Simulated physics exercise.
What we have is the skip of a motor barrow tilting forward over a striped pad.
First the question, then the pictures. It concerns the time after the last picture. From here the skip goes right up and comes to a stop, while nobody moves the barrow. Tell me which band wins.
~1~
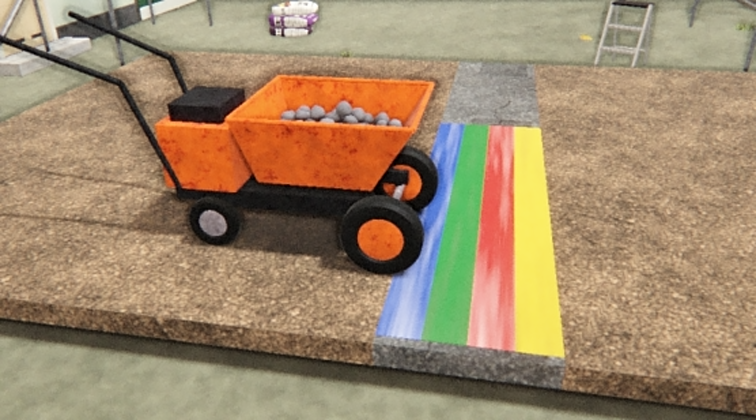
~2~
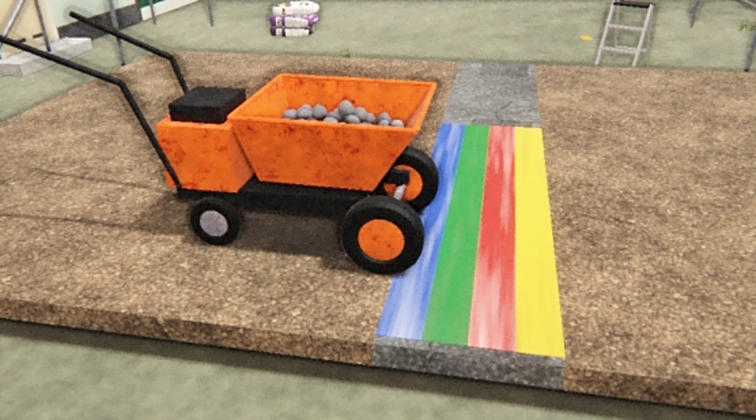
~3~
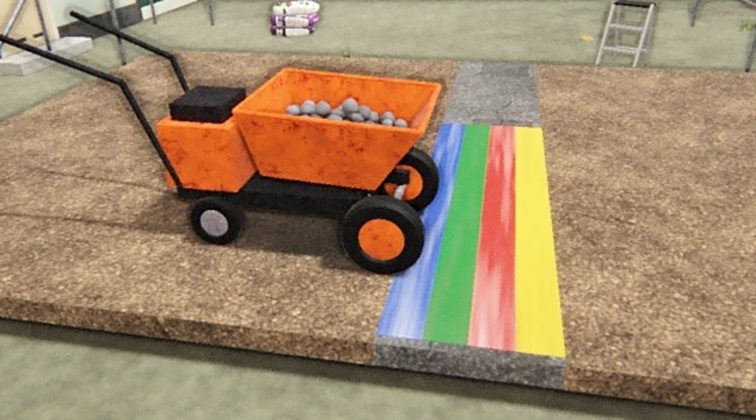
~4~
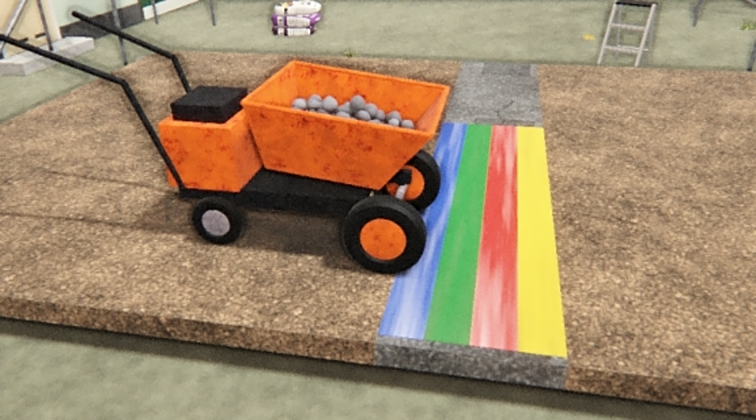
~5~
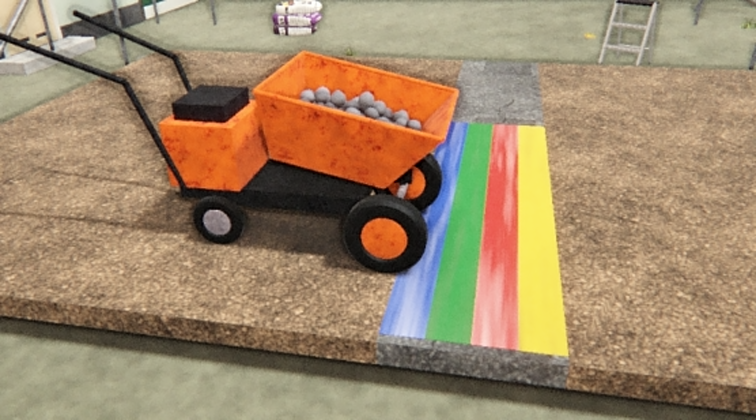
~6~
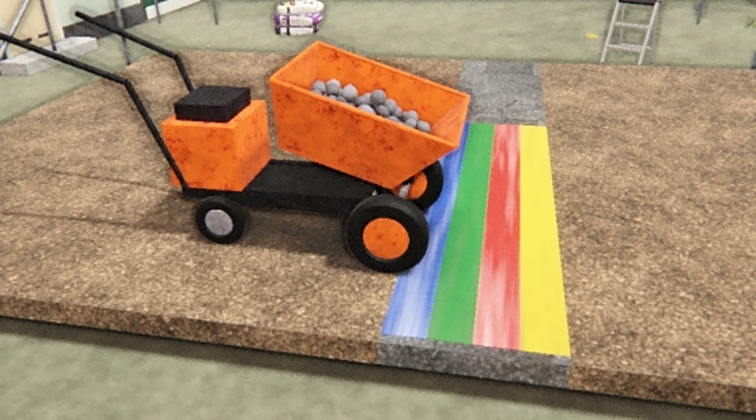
I would say the yellow band.
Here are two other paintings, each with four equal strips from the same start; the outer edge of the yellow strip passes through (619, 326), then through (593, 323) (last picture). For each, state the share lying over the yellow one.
The first comes to 20 per cent and the second to 30 per cent.
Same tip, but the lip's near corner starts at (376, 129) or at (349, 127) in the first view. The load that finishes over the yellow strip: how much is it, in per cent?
Close to 20 in a hundred, and close to 10 in a hundred.
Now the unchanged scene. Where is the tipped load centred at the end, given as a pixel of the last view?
Close to (549, 241), more or less.
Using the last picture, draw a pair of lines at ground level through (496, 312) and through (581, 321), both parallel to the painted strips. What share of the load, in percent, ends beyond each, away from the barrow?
Around 70 percent for the first and 20 percent for the second.
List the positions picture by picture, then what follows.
The first frame shows lip of the skip at (413, 131), level; top of the load at (340, 130), round cobbles; blue strip at (407, 300); green strip at (450, 304); red strip at (493, 309); yellow strip at (537, 314).
The second frame shows lip of the skip at (415, 131), level; top of the load at (342, 130).
The third frame shows lip of the skip at (421, 133), tipped barely; top of the load at (320, 126).
The fourth frame shows lip of the skip at (431, 136), tipped a little; top of the load at (326, 121).
The fifth frame shows lip of the skip at (442, 140), tipped a little; top of the load at (319, 110).
The sixth frame shows lip of the skip at (455, 147), tipped clearly; top of the load at (330, 103); blue strip at (413, 299); green strip at (455, 303); red strip at (499, 308); yellow strip at (543, 313).
Soon after the last picture, skip tipped steeply; all in the skip.
A little later, skip tipped right over; most in the skip; a stray few over the red strip; a small part over the yellow strip; a stray few off the paint.
Later still, skip tipped right over; about a third in the skip; a small part over the red strip; about a third over the yellow strip; about a quarter off the paint.
At rest, skip tipped right over; about a third in the skip; none over the blue strip; none over the green strip; a small part over the red strip; about a third over the yellow strip; about a quarter off the paint.
